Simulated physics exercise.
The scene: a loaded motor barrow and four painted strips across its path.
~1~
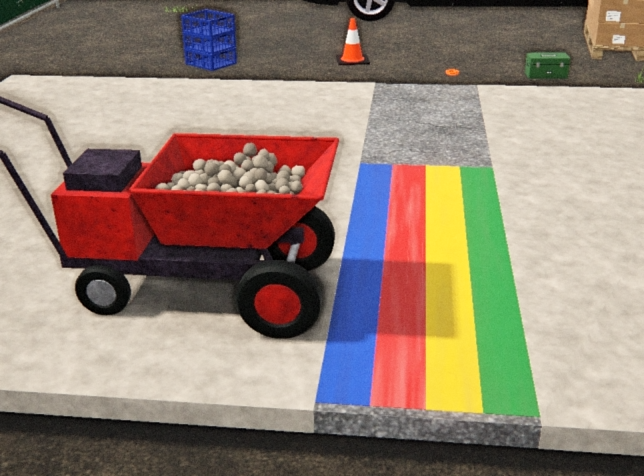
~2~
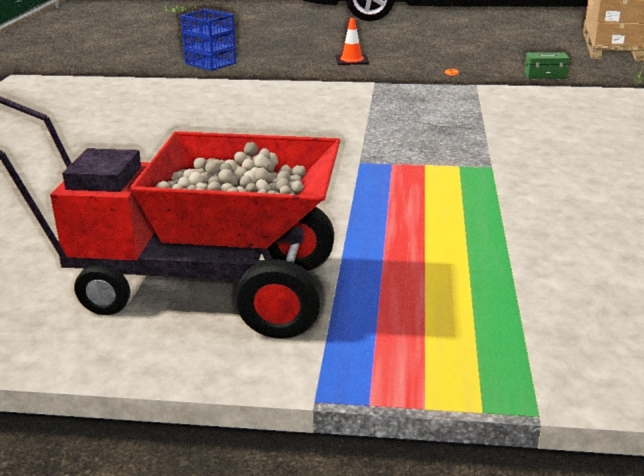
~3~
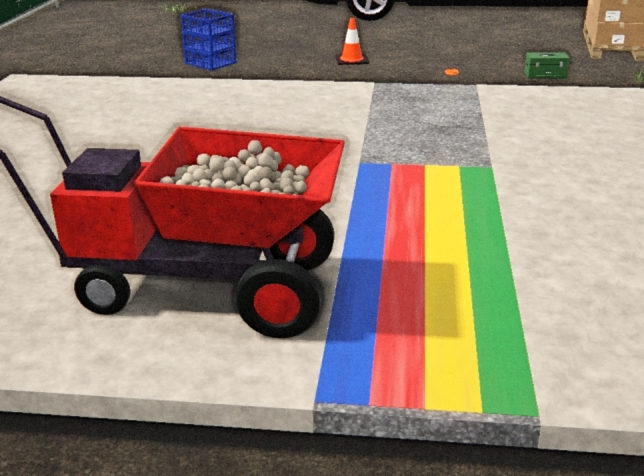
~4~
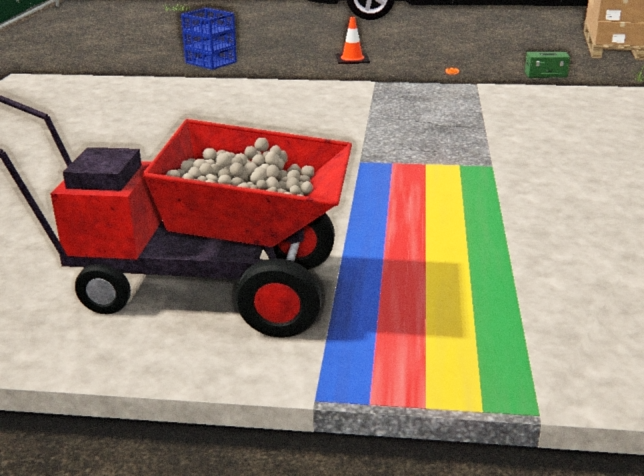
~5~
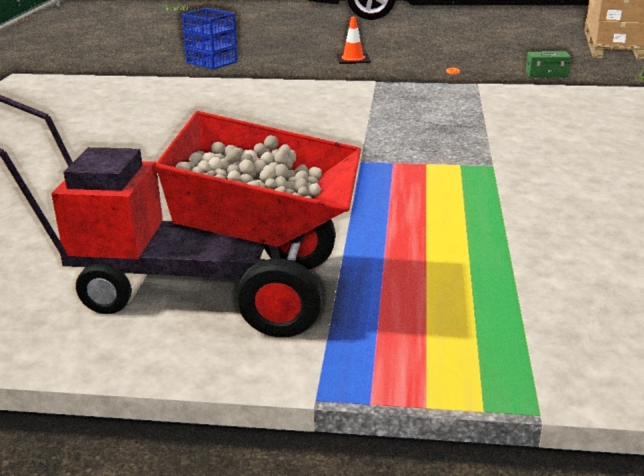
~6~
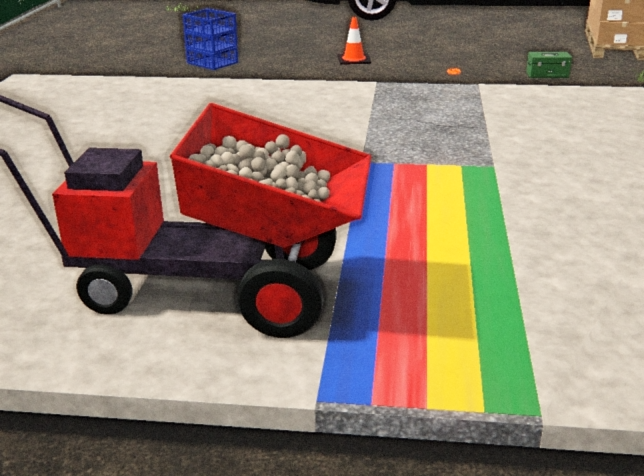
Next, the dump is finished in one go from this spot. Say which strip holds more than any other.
Most covered: The yellow band.
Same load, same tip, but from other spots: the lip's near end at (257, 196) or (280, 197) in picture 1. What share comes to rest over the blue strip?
About 30 and 10 per cent.
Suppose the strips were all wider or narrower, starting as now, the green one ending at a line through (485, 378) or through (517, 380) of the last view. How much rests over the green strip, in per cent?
Roughly 30 per cent, and 30 per cent.
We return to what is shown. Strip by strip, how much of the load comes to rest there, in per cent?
Blue strip near 0; red strip near 20; yellow strip near 40; green strip near 25.
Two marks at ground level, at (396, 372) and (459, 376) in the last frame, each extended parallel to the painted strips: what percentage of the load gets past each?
Roughly 100 per cent, and 50 per cent.
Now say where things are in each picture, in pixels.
Lip of the skip (321, 198), level; top of the load (231, 182), river pebbles; blue strip (348, 366); red strip (400, 369); yellow strip (453, 372); green strip (506, 375), in the first frame.
Lip of the skip (323, 199), level; top of the load (221, 177), in the second frame.
Lip of the skip (328, 201), tipped barely; top of the load (225, 174), in the third frame.
Lip of the skip (336, 204), tipped a little; top of the load (225, 175), in the fourth frame.
Lip of the skip (347, 209), tipped a little; top of the load (215, 165), in the fifth frame.
Lip of the skip (359, 217), tipped clearly; top of the load (227, 159); blue strip (349, 365); red strip (401, 368); yellow strip (454, 371); green strip (507, 375), in the sixth frame.
Just after the last frame, skip tipped steeply; every one in the skip.
A moment on, skip tipped steeply; the larger part in the skip; about a tenth over the red strip; roughly a quarter over the yellow strip; just a few over the green strip.
Further on, skip tipped right over; about a tenth in the skip; about a tenth over the red strip; roughly half over the yellow strip; roughly a quarter over the green strip; about a tenth off the paint.
When it is over, skip tipped right over; just a few in the skip; not one over the blue strip; roughly a quarter over the red strip; roughly a third over the yellow strip; roughly a quarter over the green strip; about a tenth off the paint.
